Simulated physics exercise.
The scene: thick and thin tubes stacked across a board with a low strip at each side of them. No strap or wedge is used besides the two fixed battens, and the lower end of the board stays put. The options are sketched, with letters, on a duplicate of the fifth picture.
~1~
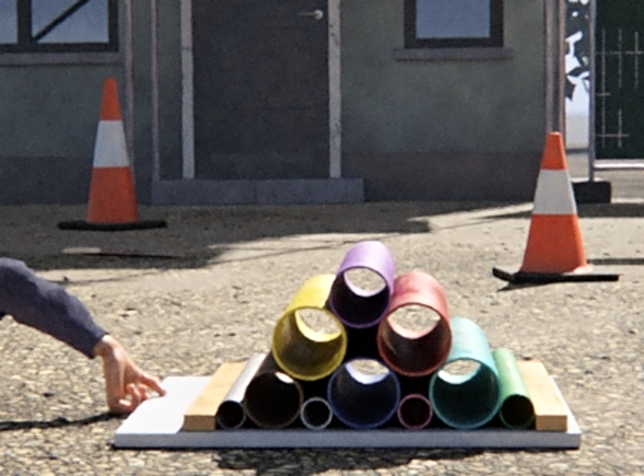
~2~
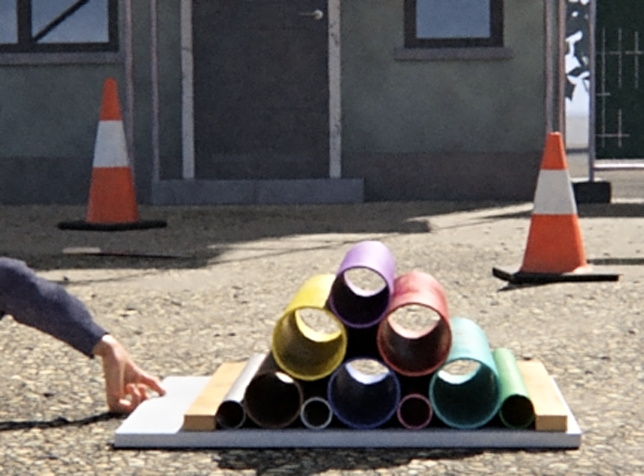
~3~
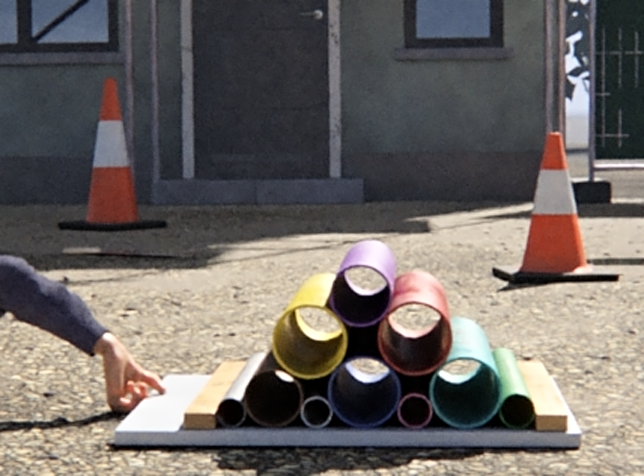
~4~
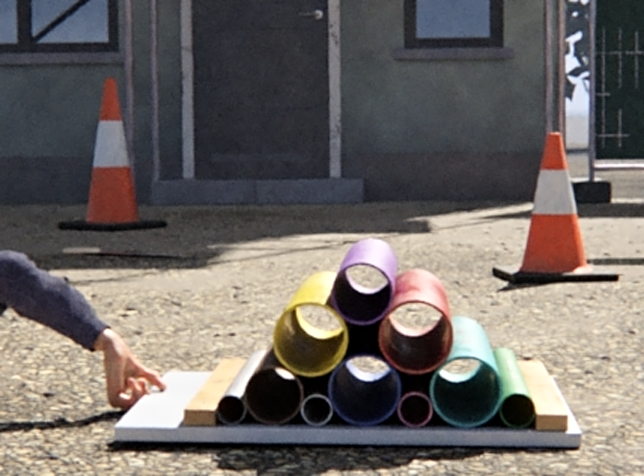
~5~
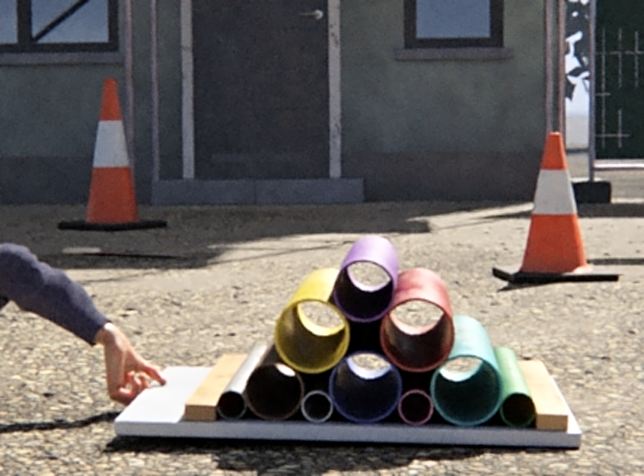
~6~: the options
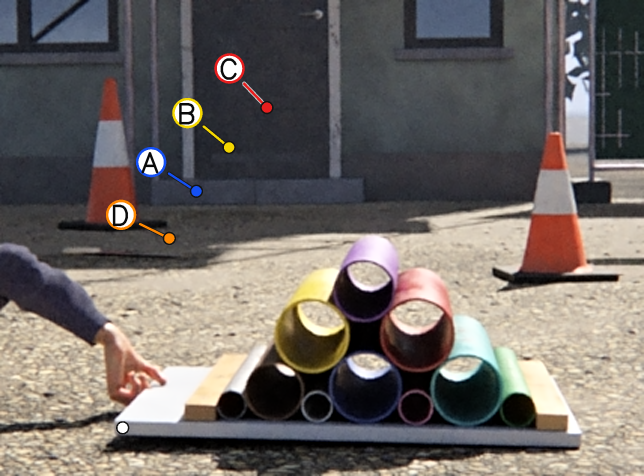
On sunlit gravelly ground in front of a building with two traffic cones, coloured tubes sit stacked on a white board between low wooden strips, a hand at its left end. The hand stays almost still at first, then lifts that end slightly, and the board and tubes tilt a little.
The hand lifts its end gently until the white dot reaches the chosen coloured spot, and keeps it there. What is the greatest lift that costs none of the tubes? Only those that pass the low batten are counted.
A is the limit.
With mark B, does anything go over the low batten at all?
Yes.
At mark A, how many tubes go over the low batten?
With A, none.
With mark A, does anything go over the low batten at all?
No.
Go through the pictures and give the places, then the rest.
In the first picture, board (353, 401); grey tube (231, 414); brown tube (273, 399).
In the second picture, brown tube (273, 399); white tube (316, 414).
In the third picture, board (353, 400); grey tube (231, 412); brown tube (273, 398); green tube (517, 411).
In the fourth picture, board (353, 398); grey tube (232, 409); brown tube (274, 395).
In the fifth picture, board (353, 395); grey tube (231, 404); brown tube (275, 391).
On the copy, A at (197, 191); B at (229, 148); C at (267, 108); D at (170, 239); the white dot at (122, 428).
On A. First, board at 19°.
Then, board at 33°.
Finally, board at 33°, none over the low batten.
By contrast, B two over the low batten (red, purple); C six over the low batten; D none over the low batten.
